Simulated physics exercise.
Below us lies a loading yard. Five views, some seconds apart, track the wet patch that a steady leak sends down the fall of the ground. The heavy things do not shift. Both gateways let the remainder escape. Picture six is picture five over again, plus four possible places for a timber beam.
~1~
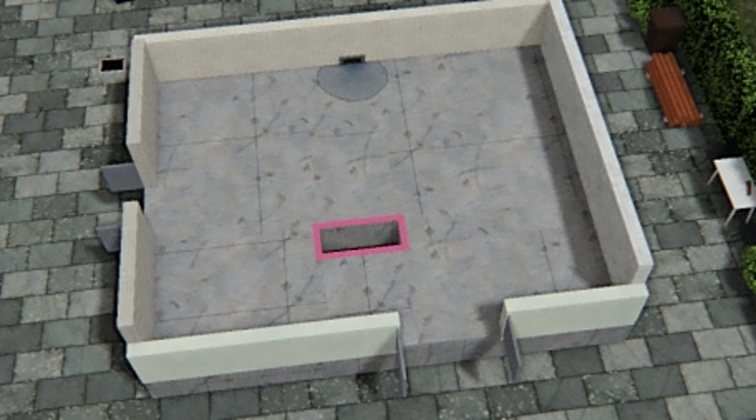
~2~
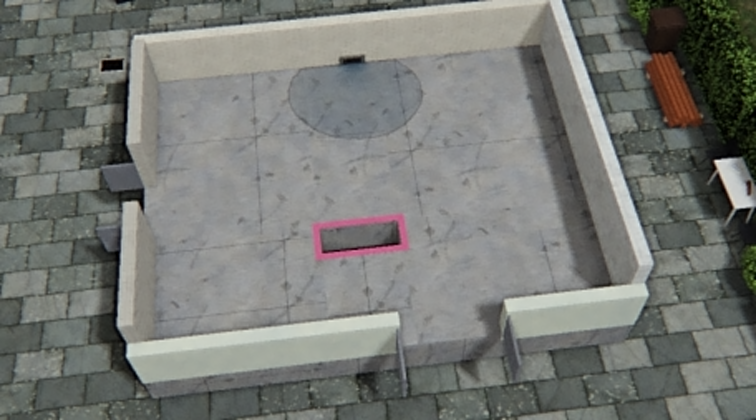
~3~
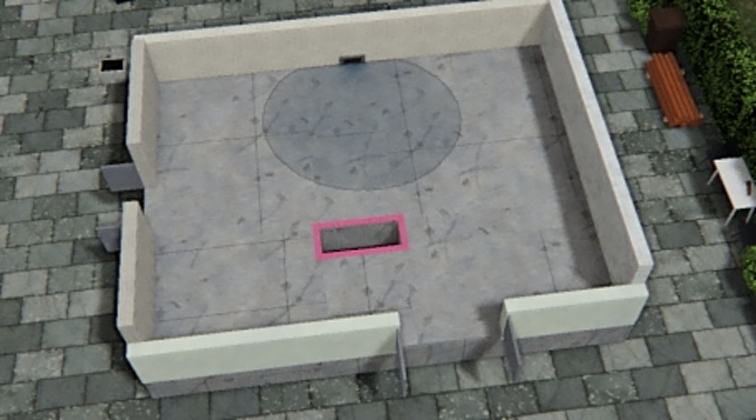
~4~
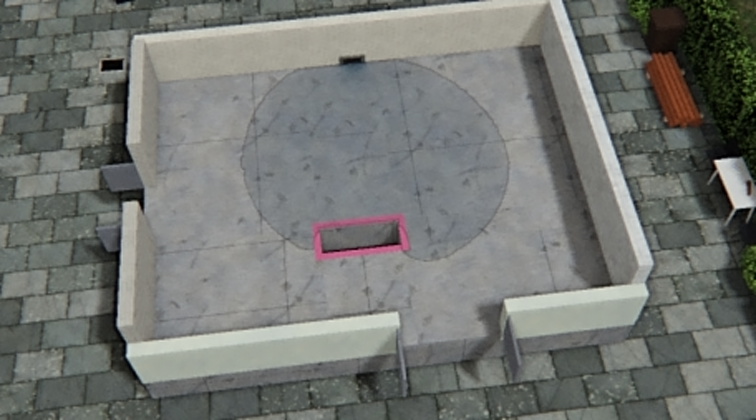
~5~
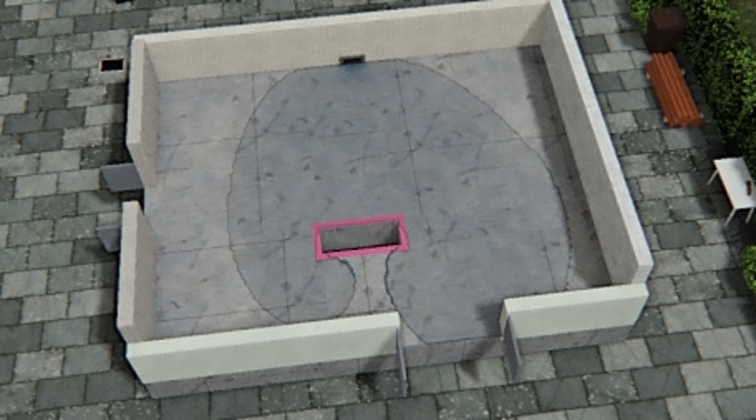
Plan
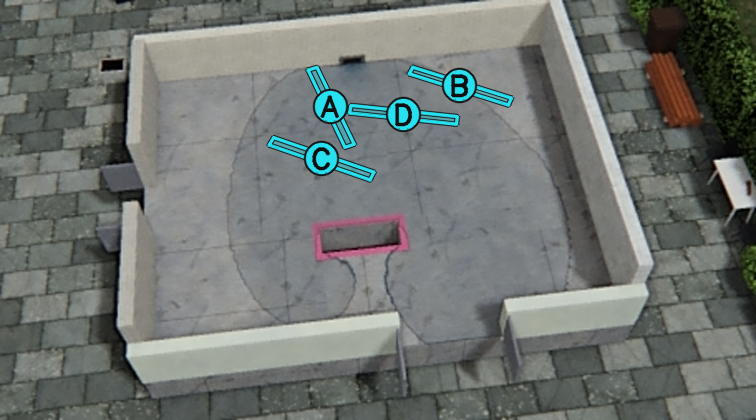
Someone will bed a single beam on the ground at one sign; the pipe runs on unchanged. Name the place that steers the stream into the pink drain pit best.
B works best here.
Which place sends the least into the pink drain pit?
C.
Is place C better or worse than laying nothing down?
It is worse.
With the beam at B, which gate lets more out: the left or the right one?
More leaves on the right.
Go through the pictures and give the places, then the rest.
The first frame shows outfall at (352, 60); pink drain pit at (360, 237); open gate at (449, 328); open gate at (156, 214); 2 % of the ground under water, visible out to (354, 97); pink drain pit still dry.
In the second frame, 8 % of the ground under water, visible out to (365, 135); pink drain pit still dry.
In the third frame, 19 % of the ground under water, visible out to (372, 187); pink drain pit still dry.
In the fourth frame, 34 % of the ground under water, visible out to (434, 253); pink drain pit taking water.
In the fifth frame, 51 % of the ground under water, visible out to (544, 282); pink drain pit taking water.
In cyan, A from (312, 68) to (349, 145); B from (411, 70) to (509, 101); C from (271, 141) to (372, 176); D from (350, 109) to (456, 120).
If A is chosen, about 23 % of the stream goes into the pink drain pit, about 77 % out by the gates.
If B is chosen, about 38 % of the stream goes into the pink drain pit, about 60 % out by the gates.
If C is chosen, about 8 % of the stream goes into the pink drain pit, about 90 % out by the gates.
If D is chosen, about 26 % of the stream goes into the pink drain pit, about 73 % out by the gates.
